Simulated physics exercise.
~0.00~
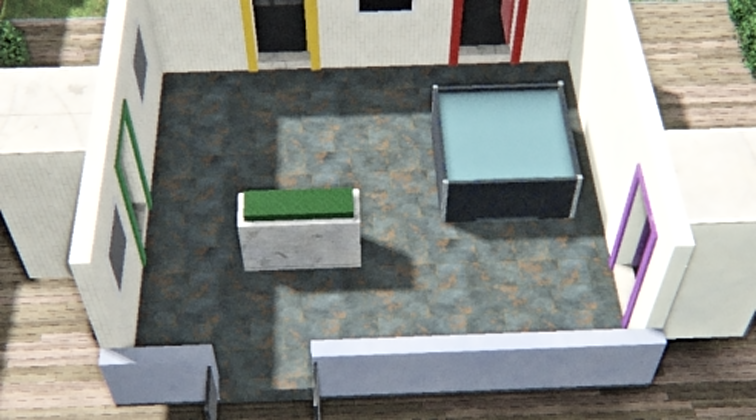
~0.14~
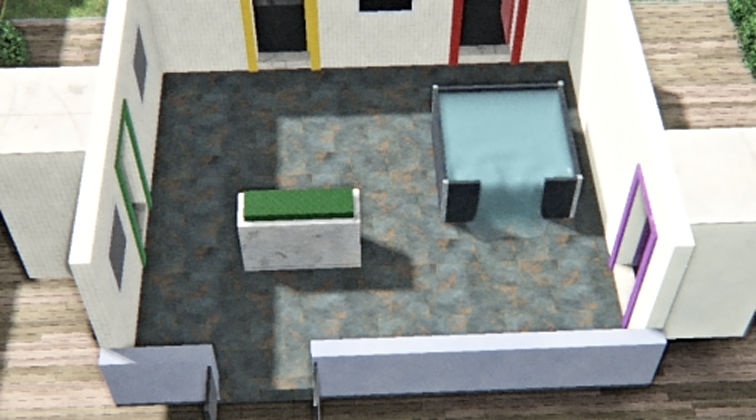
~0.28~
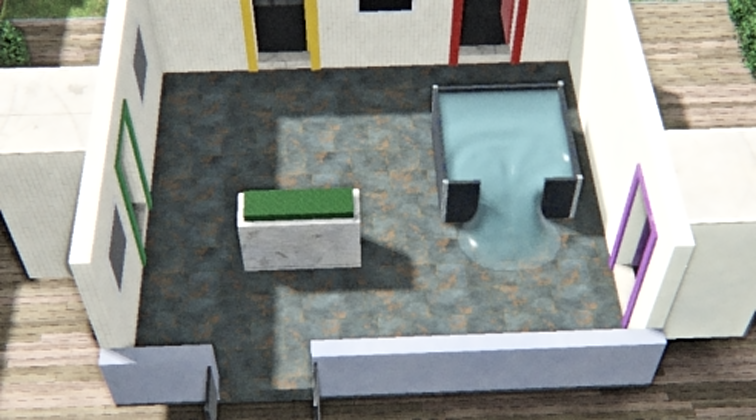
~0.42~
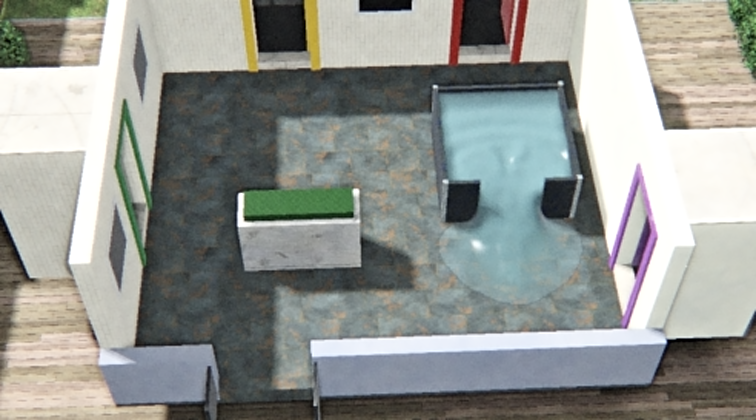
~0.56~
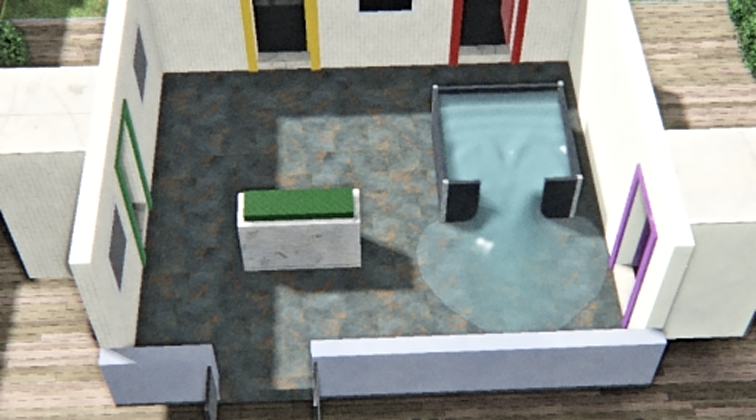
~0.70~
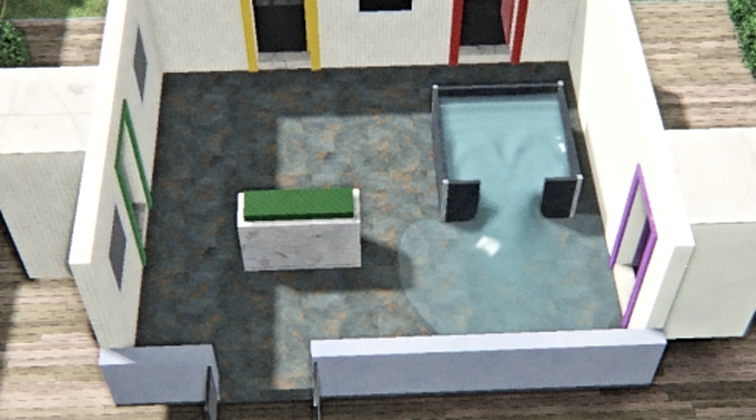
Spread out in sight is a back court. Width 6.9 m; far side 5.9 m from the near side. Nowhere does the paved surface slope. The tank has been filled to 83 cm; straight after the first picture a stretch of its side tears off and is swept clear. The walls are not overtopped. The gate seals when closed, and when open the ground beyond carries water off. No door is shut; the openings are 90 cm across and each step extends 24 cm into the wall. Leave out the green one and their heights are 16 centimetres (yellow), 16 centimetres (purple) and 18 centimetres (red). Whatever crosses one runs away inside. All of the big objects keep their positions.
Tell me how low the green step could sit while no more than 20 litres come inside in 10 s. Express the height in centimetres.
At least 8.5 cm or so.
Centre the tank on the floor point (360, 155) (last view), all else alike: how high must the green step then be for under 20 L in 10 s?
A height near 16 cm.
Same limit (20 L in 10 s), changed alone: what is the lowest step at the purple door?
At purple, about 24 cm.
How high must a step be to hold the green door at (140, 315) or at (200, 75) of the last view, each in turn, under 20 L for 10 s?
Minimums: Roughly 17 cm and 9.0 cm.
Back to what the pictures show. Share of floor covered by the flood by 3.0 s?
I'd say near 40 percent is wet.
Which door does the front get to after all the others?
The yellow door.
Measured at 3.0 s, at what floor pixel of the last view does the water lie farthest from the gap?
The tip of the flood lies near (132, 379).
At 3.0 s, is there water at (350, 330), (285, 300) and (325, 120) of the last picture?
So the three spots come out swamped, swamped, spared, in that order.
After 1.4 s water covers 25 % of the floor, deepest (57 cm) near (630, 360); it has not reached the green door.
After 3.0 s water covers 40 % of the floor, deepest (28 cm) near (552, 287); it has not reached the green door.
After 10.0 s water covers 90 % of the floor, deepest (13 cm) near (132, 379); 8 cm at the green door, 0 litres in over its 19 cm step.
At the green door as built, the water arrived by 3.4 s and peaked near 12 cm at 4.4 s.
Run again over the same 10 s with other heights there, 39 litres in over 7 cm, 7 litres over 10.5 cm. The limit of 20 litres is kept from about 8.5 cm up.
